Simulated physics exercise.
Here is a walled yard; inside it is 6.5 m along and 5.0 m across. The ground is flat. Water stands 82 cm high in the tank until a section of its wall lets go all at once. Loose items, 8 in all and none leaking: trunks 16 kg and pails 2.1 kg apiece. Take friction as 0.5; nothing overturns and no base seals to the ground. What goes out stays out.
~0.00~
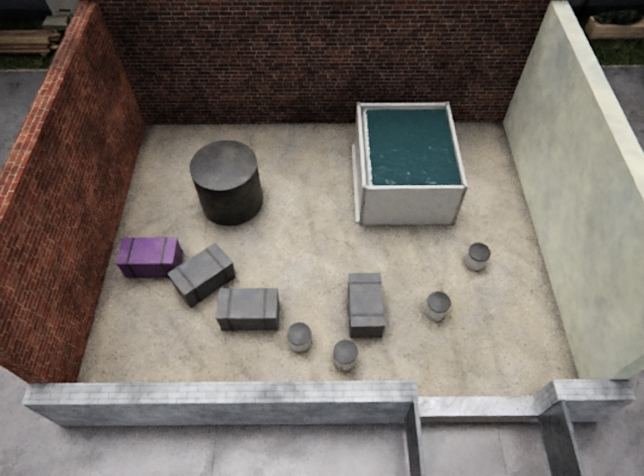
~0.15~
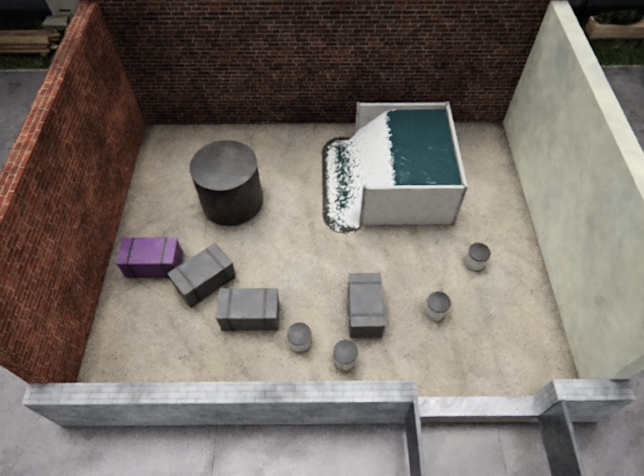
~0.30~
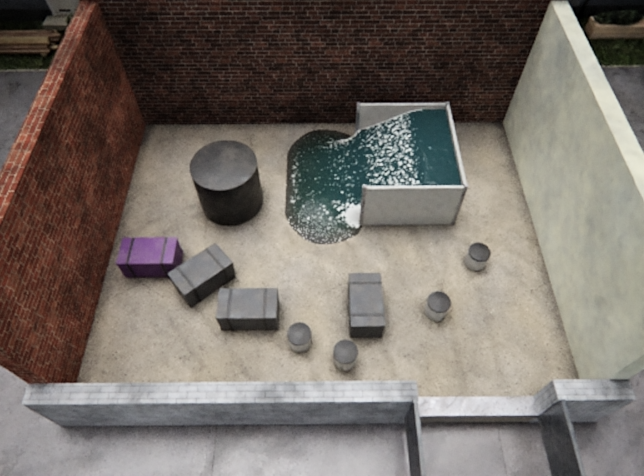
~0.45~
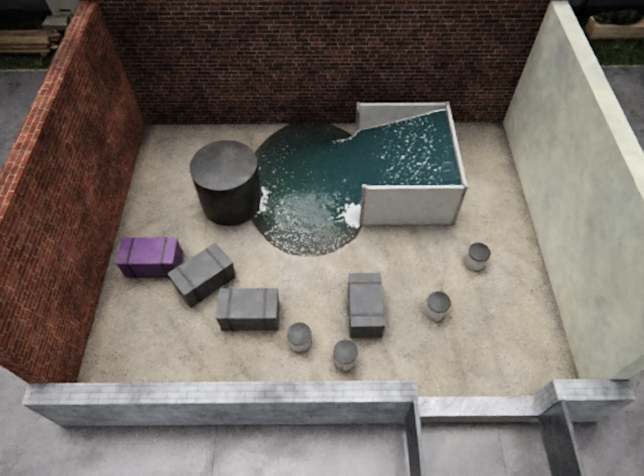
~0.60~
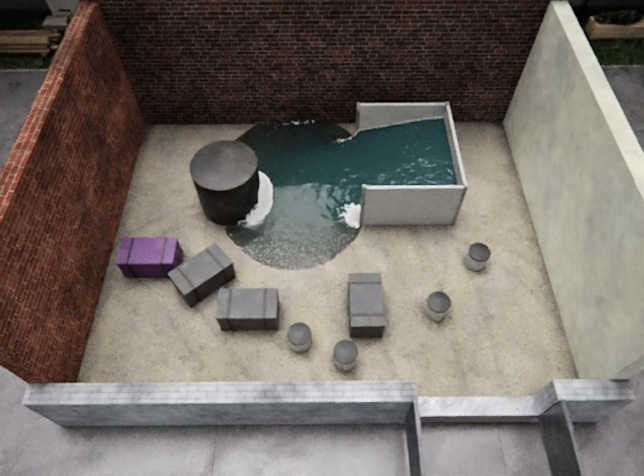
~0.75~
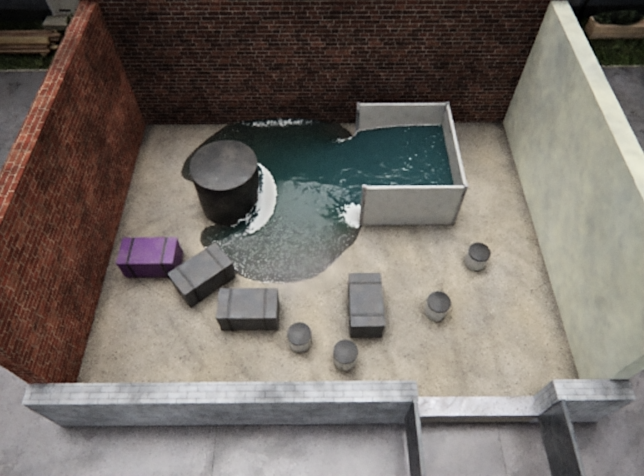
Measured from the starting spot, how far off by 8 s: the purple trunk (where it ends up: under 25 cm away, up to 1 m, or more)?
The purple trunk ends far away.
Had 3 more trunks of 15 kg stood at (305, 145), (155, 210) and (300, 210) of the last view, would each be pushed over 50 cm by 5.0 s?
In that order: Over, more, past it.
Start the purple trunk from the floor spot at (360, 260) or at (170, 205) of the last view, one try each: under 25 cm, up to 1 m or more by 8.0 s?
In that order: It moves a short way; it gets carried off.
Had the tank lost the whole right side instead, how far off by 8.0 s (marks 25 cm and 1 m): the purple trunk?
Then the purple trunk moves a short way.
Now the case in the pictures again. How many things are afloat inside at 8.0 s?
7 of them.
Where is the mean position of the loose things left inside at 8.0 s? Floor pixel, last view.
Near (493, 247).
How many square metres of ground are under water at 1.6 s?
About 16 m2.
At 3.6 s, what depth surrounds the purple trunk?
About 15 cm.
After 1.6 s the purple trunk is near (127, 249), 0.3 m from its start, aground; 0 of 8 are out; 0 afloat.
After 3.6 s the purple trunk is near (193, 305), 1.2 m from its start, afloat; 0 of 8 are out; 4 afloat.
After 5.6 s the purple trunk is near (357, 256), 3.0 m from its start, afloat; 0 of 8 are out; 4 afloat.
After 8.0 s the purple trunk is near (435, 225), 4.2 m from its start, afloat; 0 of 8 are out; 7 afloat.
